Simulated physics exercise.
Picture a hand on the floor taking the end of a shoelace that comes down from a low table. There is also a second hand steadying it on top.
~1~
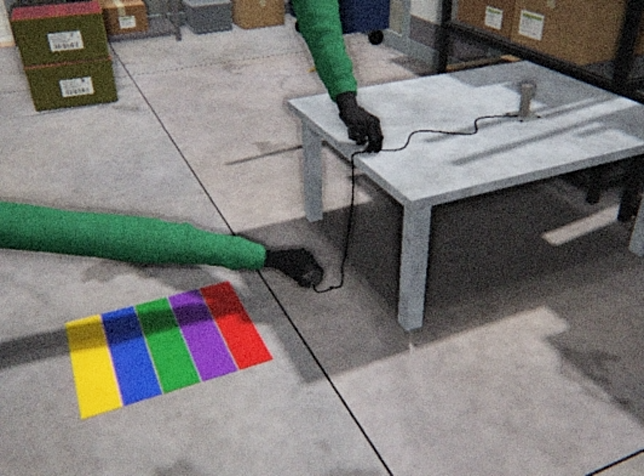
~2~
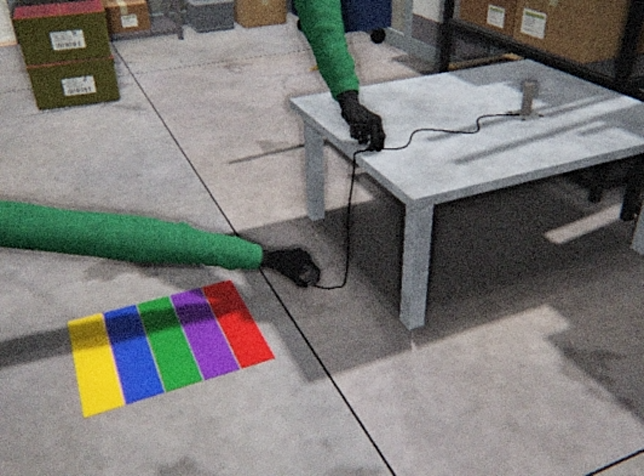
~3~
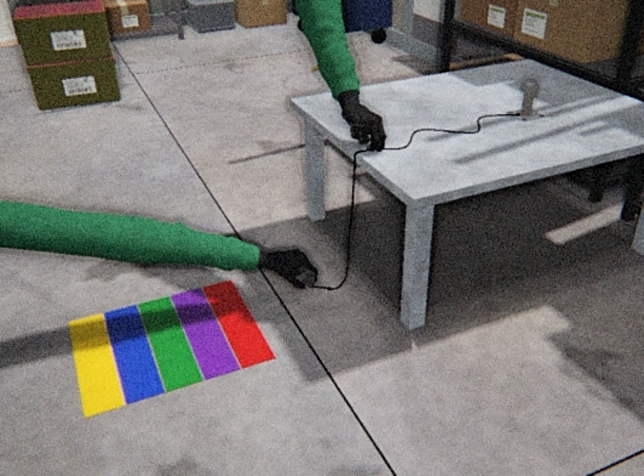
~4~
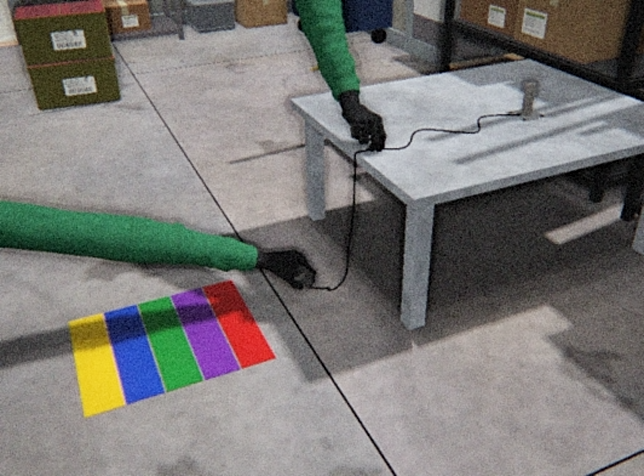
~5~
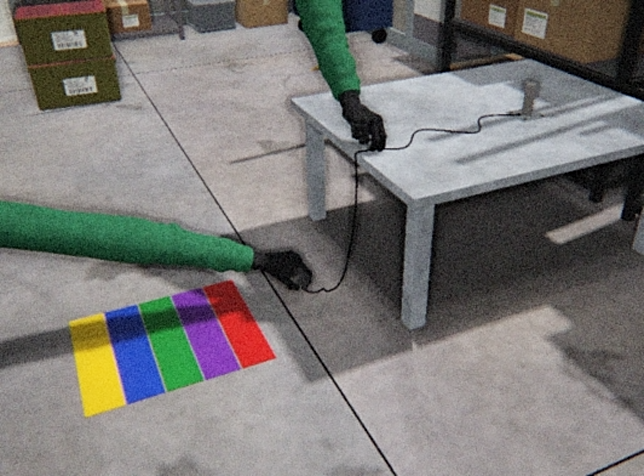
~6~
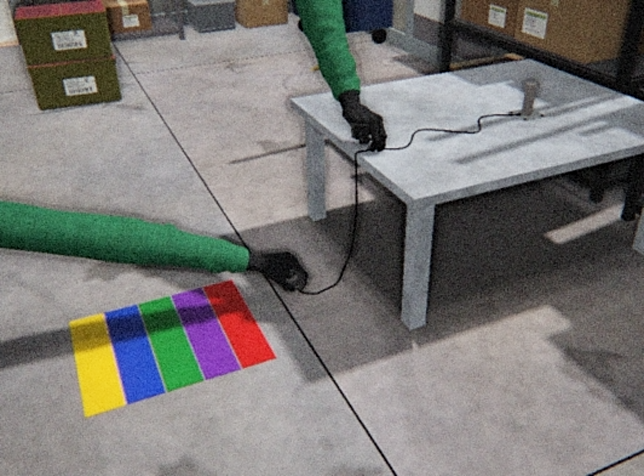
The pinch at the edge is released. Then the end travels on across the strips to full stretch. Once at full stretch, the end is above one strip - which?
The end stops over the green strip.
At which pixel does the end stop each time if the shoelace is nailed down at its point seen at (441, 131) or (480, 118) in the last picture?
First try at (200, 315), second at (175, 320).
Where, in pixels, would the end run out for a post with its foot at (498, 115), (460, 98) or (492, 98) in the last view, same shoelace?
In pixels, the answers are (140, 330), (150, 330) and (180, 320).
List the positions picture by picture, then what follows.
The first picture shows end (313, 284); red (248, 348); purple (213, 359); green (176, 370); blue (138, 381); yellow (98, 393).
The second picture shows end (310, 284); shoelace through (487, 116) (460, 133) (411, 138) (361, 152) (348, 215) (347, 273).
The third picture shows end (307, 285).
The fourth picture shows end (305, 286); shoelace through (488, 116) (461, 133) (412, 138) (361, 152) (353, 215) (346, 274).
The fifth picture shows end (301, 287).
The sixth picture shows end (297, 288); shoelace through (489, 116) (461, 133) (412, 138) (362, 152) (356, 214) (342, 273).
Early on, end near (234, 305); over red.
Midway, end near (192, 317); over purple.
At the end of the slack, end near (167, 324); over green. It halts on the green strip.
